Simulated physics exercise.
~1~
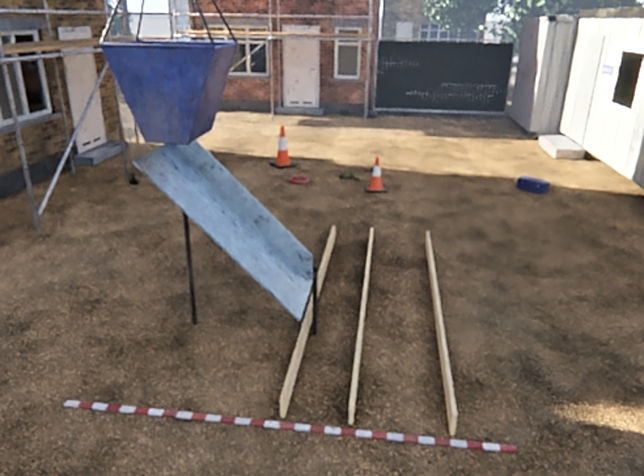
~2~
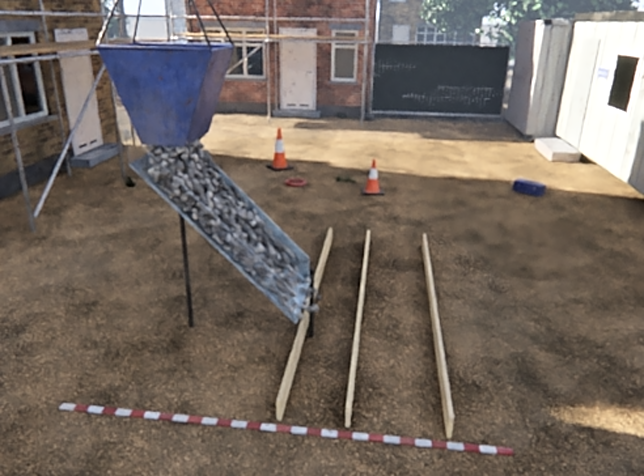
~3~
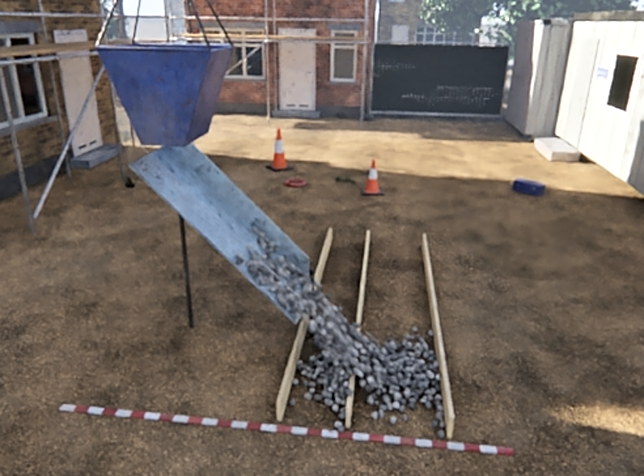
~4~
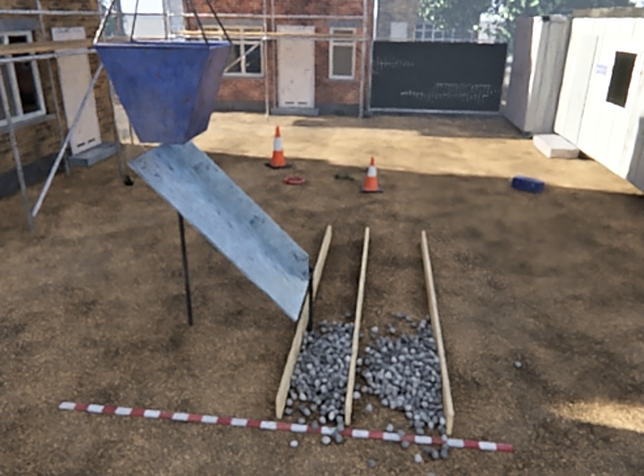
A blue hopper drops grey stones down a steel chute, and they settle between three boards.
